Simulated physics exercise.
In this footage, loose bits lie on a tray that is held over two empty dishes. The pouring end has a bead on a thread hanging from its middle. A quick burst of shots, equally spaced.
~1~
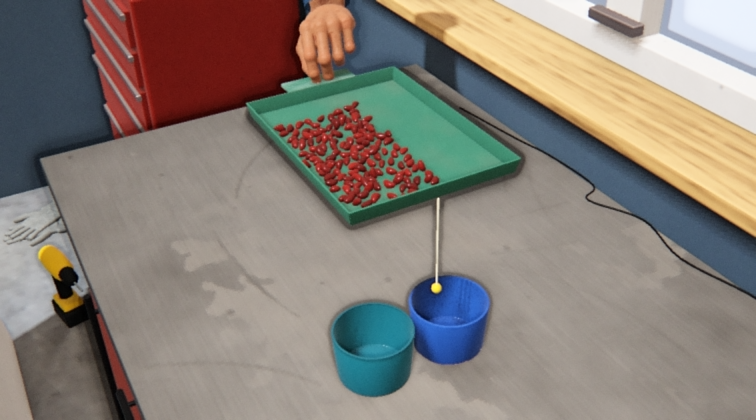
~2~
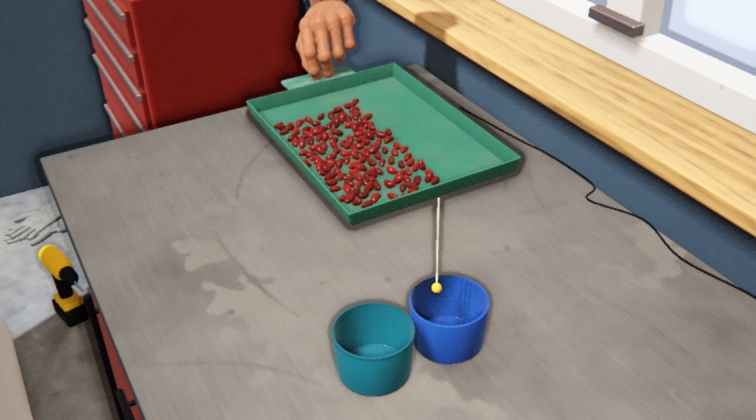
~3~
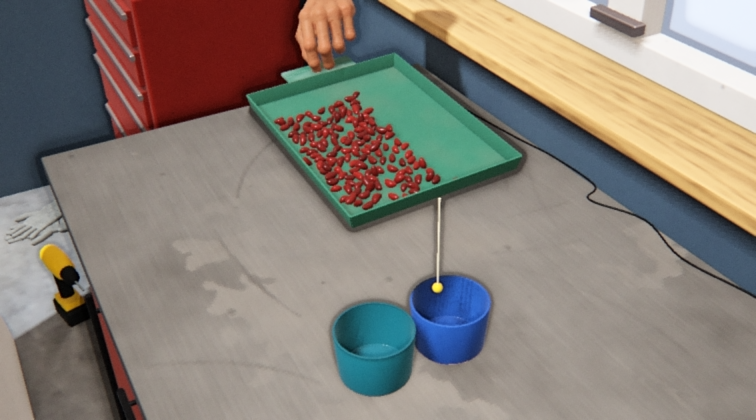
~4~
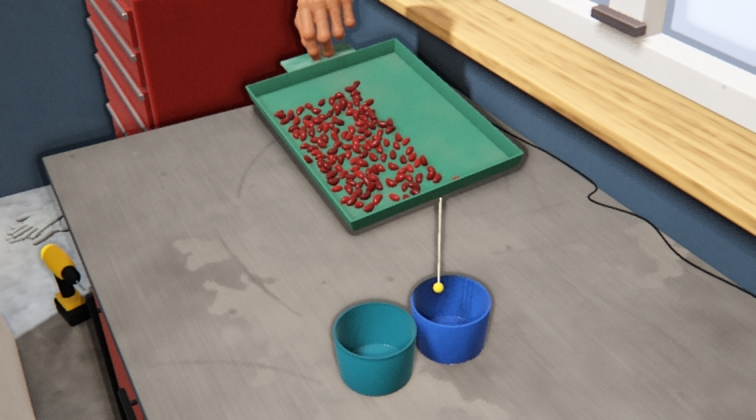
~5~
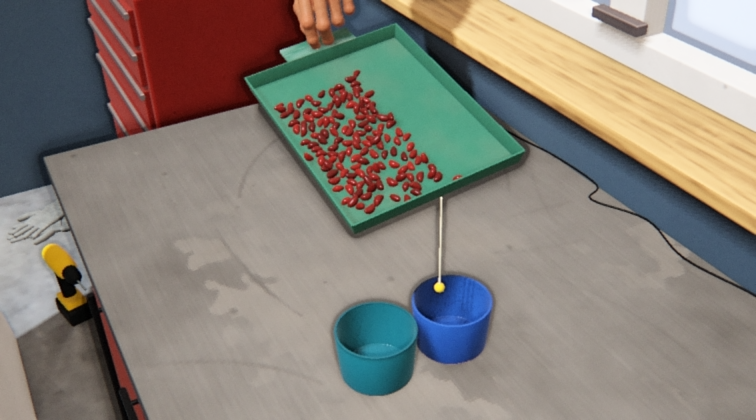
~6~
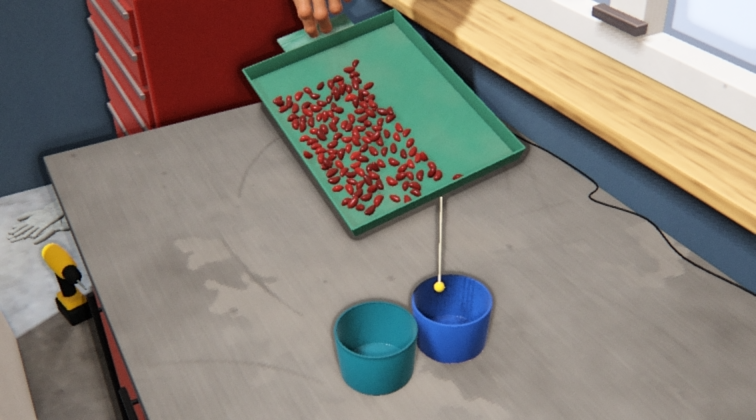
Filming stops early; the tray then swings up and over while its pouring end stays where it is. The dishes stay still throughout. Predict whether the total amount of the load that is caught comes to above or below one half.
By the end, the dishes are holding most of the load, I'd say.
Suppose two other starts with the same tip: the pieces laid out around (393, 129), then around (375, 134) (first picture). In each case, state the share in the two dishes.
The first gives 60 %, the second 60 %.
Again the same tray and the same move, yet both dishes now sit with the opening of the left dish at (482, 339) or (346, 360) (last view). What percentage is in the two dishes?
About 0 per cent, then about 30 per cent.
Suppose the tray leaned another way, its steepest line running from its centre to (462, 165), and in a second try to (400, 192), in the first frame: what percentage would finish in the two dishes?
Close to 10 percent first and close to 50 percent second.
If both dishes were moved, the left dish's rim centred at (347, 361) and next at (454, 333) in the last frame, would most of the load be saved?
The pair would catch the lesser share the first time and the lesser share the second time.
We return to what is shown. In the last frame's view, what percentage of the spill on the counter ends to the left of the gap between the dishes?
80 per cent, roughly.
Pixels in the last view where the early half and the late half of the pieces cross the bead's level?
At (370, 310) for the first part, then at (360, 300) for the others.
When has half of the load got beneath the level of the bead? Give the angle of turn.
Roughly 110°.
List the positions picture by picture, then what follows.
The first picture shows corners of the pouring end near (351, 210) and (516, 158), level; middle of the load near (354, 151), kidney beans; left dish near (393, 372); right dish near (470, 341); bead on its thread near (437, 288).
The second picture shows corners of the pouring end near (351, 211) and (516, 157), level; middle of the load near (354, 150).
The third picture shows corners of the pouring end near (352, 214) and (517, 155), tipped barely, lowest at the left corner; middle of the load near (355, 147).
The fourth picture shows corners of the pouring end near (353, 218) and (518, 152), tipped a little, lowest at the left corner; middle of the load near (356, 143).
The fifth picture shows corners of the pouring end near (354, 222) and (520, 150), tipped a little, lowest at the left corner; middle of the load near (356, 138).
The sixth picture shows corners of the pouring end near (354, 225) and (520, 147), tipped clearly, lowest at the left corner; middle of the load near (356, 134); left dish near (396, 371); right dish near (473, 339).
Shortly afterwards, tray tipped steeply; the whole lot on the tray.
Next, tray tipped right over; all but a few on the tray; only a few in the left dish; only a few outside both; only a few in the air.
Some moments later, tray tipped past a quarter turn; near two thirds in the left dish; only a few in the right dish; near a third outside both.
In the end, tray tipped past a quarter turn; near two thirds in the left dish; only a few in the right dish; near a third outside both.
